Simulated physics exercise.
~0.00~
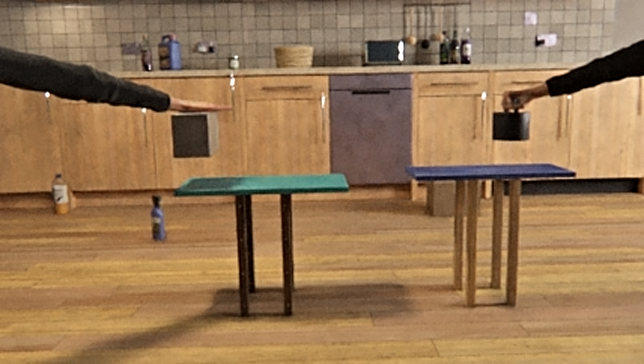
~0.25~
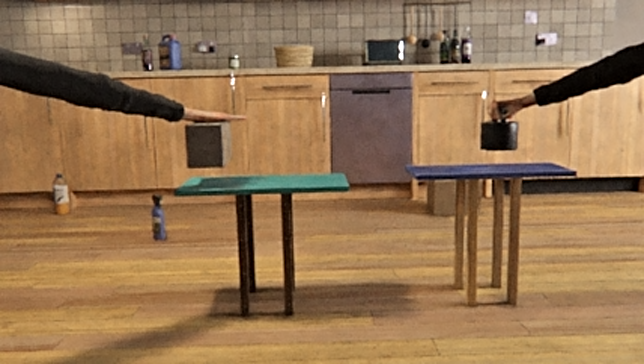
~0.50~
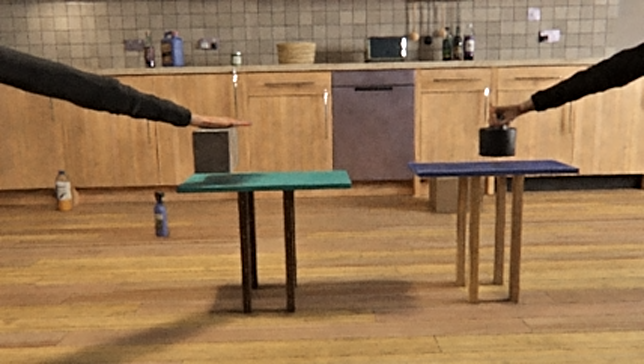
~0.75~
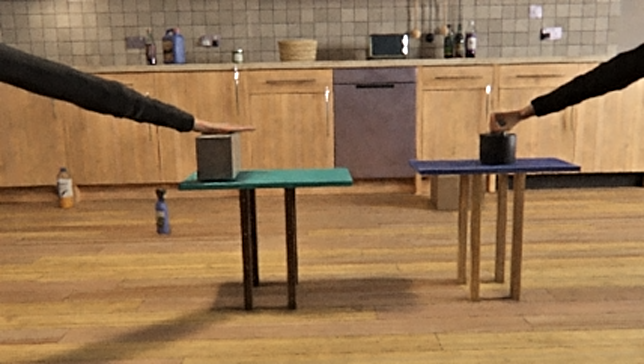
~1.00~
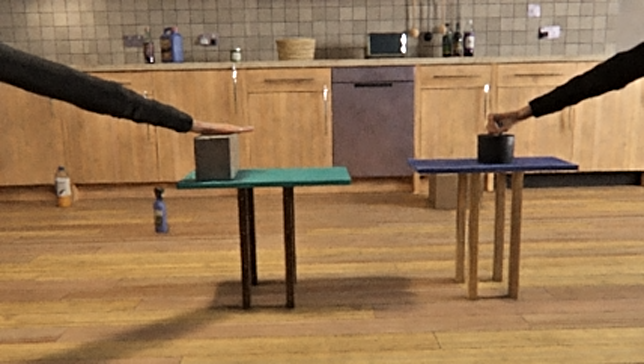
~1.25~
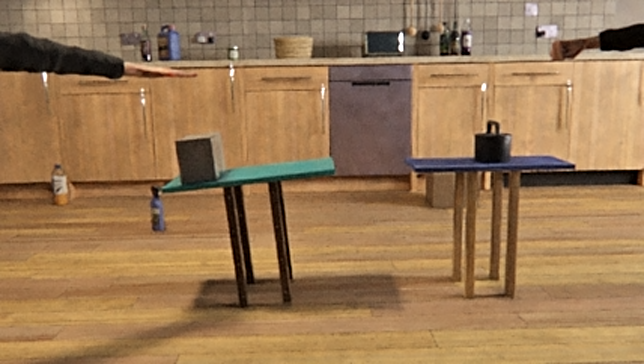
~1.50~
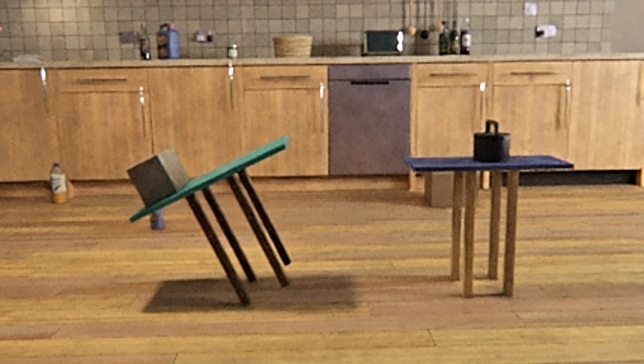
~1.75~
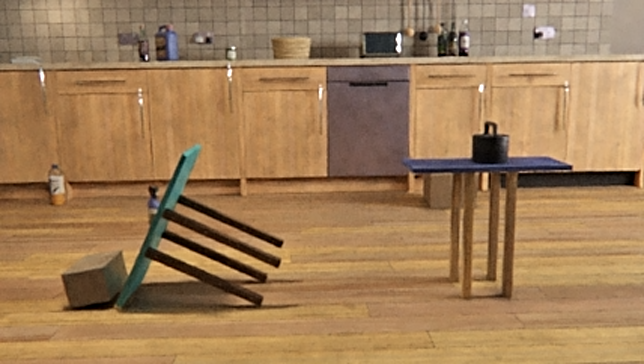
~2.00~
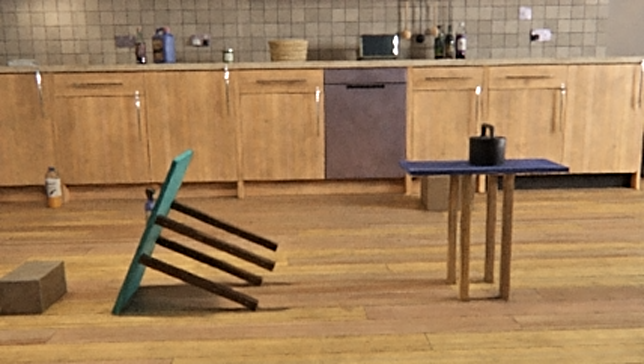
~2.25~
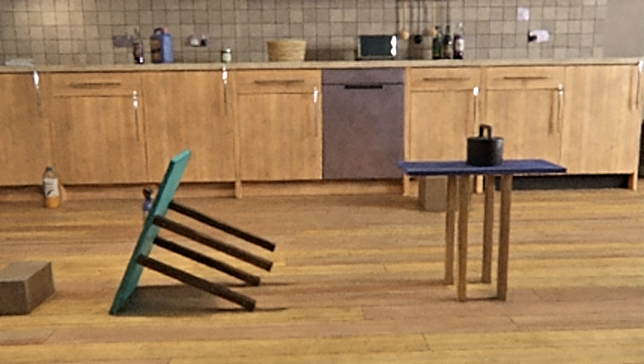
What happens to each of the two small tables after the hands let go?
The turquoise table overbalances to the left and its block slides off onto the floor. The blue table stays flat on its feet with the black object still on top.
A turquoise table tips over once hands release the loads, while the blue one stands.
